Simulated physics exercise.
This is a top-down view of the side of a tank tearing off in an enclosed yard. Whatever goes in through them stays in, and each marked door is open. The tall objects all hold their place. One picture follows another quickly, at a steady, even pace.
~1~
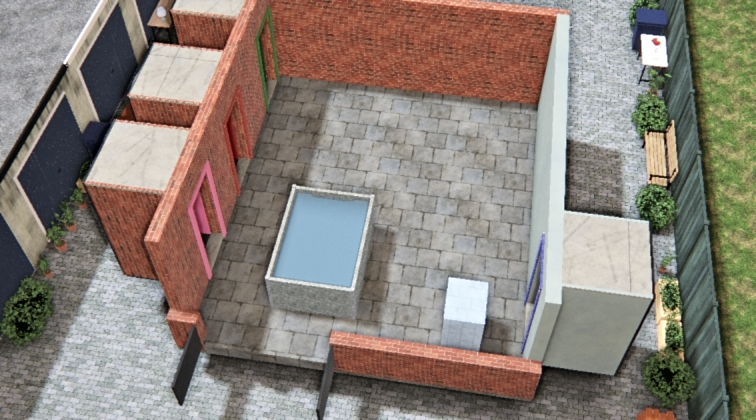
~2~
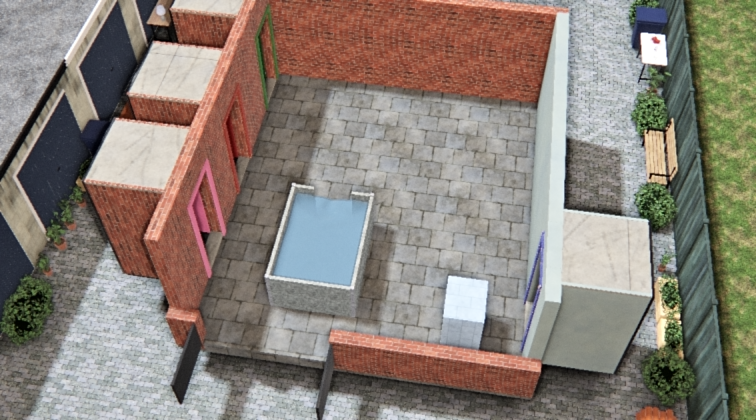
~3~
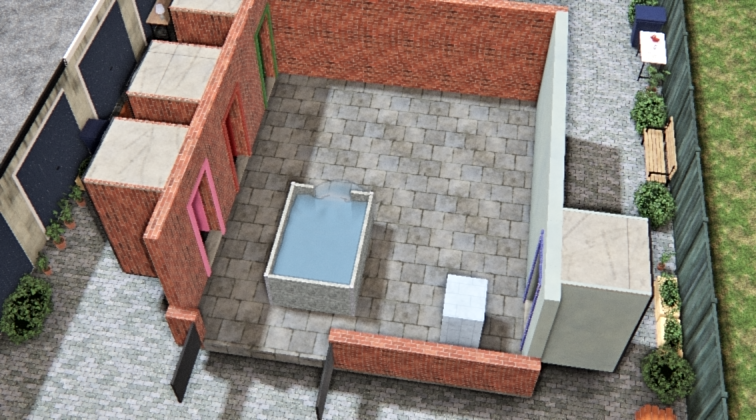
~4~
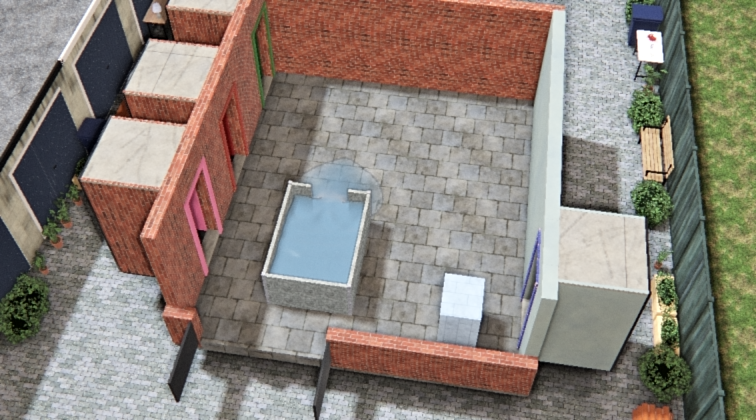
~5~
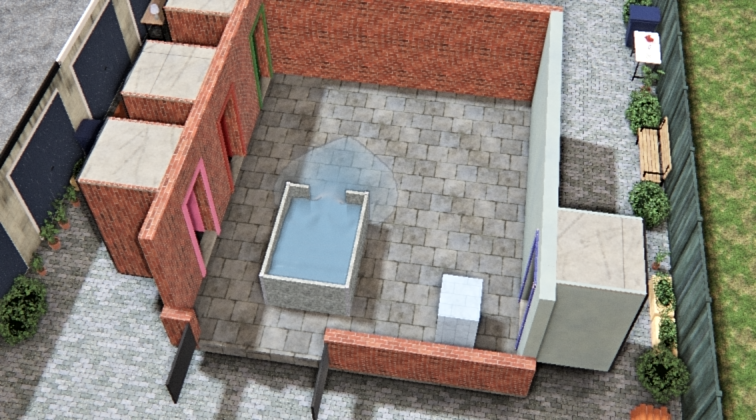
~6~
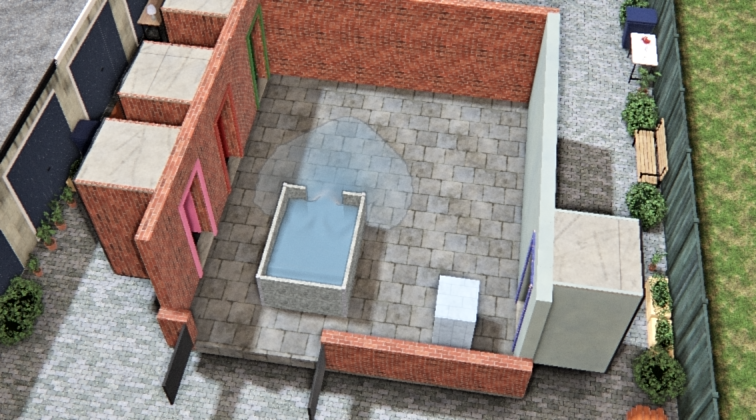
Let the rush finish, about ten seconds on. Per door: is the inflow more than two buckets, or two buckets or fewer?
The green door is overrun past two buckets, the red door is overrun past two buckets, the pink door is not overrun past two buckets, the blue door is not overrun past two buckets.
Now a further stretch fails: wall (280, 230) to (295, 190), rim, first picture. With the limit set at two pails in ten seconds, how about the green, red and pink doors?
Green: Above the limit, red: Above the limit, pink: Above the limit.
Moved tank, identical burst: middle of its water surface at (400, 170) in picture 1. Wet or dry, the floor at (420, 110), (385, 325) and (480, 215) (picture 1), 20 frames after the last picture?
One after the other: Reached, untouched, reached.
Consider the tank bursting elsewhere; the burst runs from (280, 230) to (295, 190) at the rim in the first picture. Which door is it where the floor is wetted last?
The door marked blue.
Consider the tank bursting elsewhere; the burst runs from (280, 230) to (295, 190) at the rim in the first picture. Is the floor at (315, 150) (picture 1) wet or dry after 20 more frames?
Verdict: Awash.
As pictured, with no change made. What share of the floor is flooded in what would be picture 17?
Near 50 in a hundred.
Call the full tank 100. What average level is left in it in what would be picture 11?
68 per cent or thereabouts.
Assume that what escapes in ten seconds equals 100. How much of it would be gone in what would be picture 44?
Around 60 percent.
A moment on, water covers 40 % of the floor; the green door wet at the sill, nothing in, the red door wet at the sill, nothing in, the pink door not reached, the blue door not reached.
Next, water covers 50 % of the floor; the green door under two buckets in, the red door under two buckets in, the pink door not reached, the blue door not reached.
Then, water covers 45 % of the floor; the green door far over two buckets in, the red door under two buckets in, the pink door not reached, the blue door not reached.
Later, water covers 75 % of the floor; the green door far over two buckets in, the red door over two buckets in, the pink door wet at the sill, nothing in, the blue door wet at the sill, nothing in.
In the end, water covers 95 % of the floor; the green door far over two buckets in, the red door over two buckets in, the pink door wet at the sill, nothing in, the blue door wet at the sill, nothing in.
